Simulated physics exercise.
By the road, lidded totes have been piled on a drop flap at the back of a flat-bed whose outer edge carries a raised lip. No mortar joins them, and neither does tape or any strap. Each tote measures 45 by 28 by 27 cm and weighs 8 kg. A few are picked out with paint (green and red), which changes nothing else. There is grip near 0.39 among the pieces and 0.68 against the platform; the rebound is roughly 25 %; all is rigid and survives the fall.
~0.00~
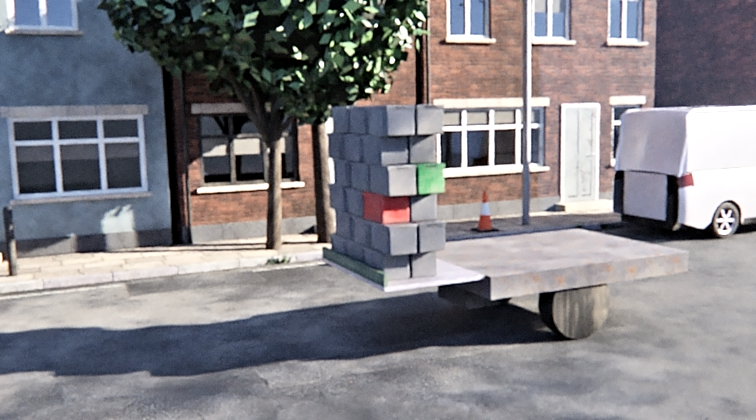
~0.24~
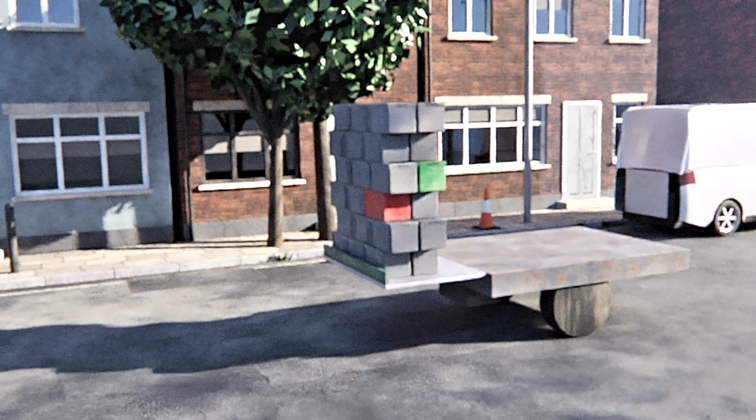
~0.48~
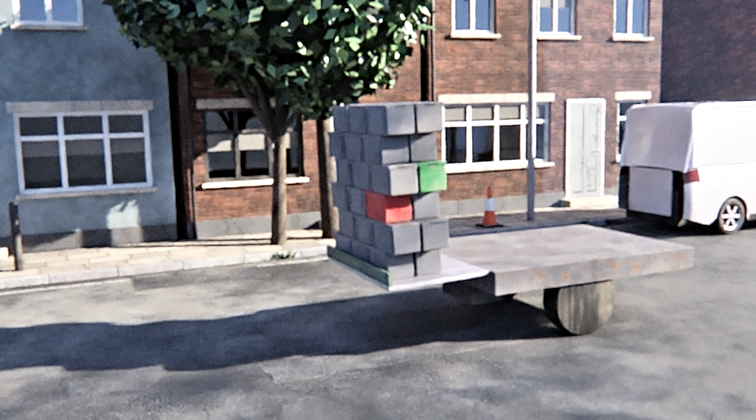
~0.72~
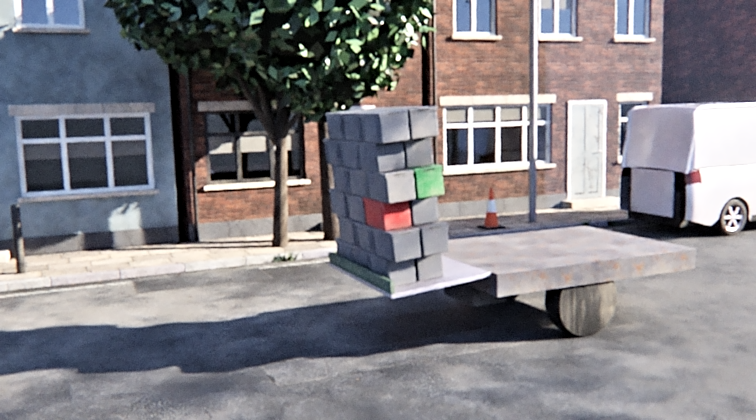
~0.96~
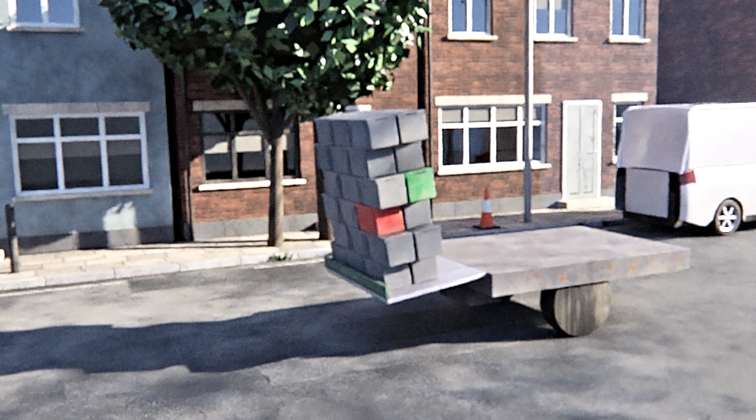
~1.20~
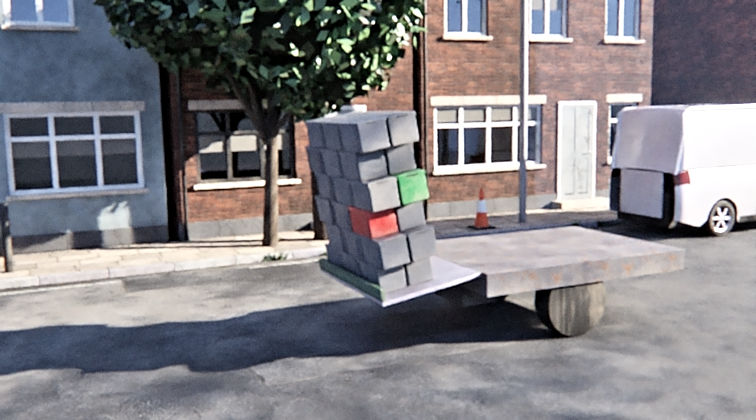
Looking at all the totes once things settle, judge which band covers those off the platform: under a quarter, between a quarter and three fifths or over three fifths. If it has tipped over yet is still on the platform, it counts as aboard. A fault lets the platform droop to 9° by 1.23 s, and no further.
Those off the platform make up over three fifths of them.
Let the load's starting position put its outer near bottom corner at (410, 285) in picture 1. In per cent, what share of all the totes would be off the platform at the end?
That gives 80 per cent.
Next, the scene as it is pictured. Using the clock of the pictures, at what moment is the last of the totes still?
Rest time: Around 5.0 s.
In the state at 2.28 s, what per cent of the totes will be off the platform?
It's 40 percent at that point.
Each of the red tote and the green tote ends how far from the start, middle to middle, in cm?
Well, the red finishes about 160 cm from where it began, while the green finishes about 200 cm from its start.
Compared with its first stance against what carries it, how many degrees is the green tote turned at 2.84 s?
Tilt: Approx. 60°.
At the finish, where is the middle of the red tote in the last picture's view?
At about (293, 351).
After 2.28 s, slope 9°; 14 of the 36 totes off the platform; red tote leaning 34°; green tote leaning 13°.
After 2.84 s, slope 9°; 24 of the 36 totes off the platform; red tote on its side; green tote leaning 62°, 46 cm lower.
At rest (5.1 s), slope 9°; 27 of the 36 totes off the platform; green tote on its side; red tote on its side. That is 75 per cent. As the last picture would show them, middles, green tote near (300, 361), red tote near (293, 351).
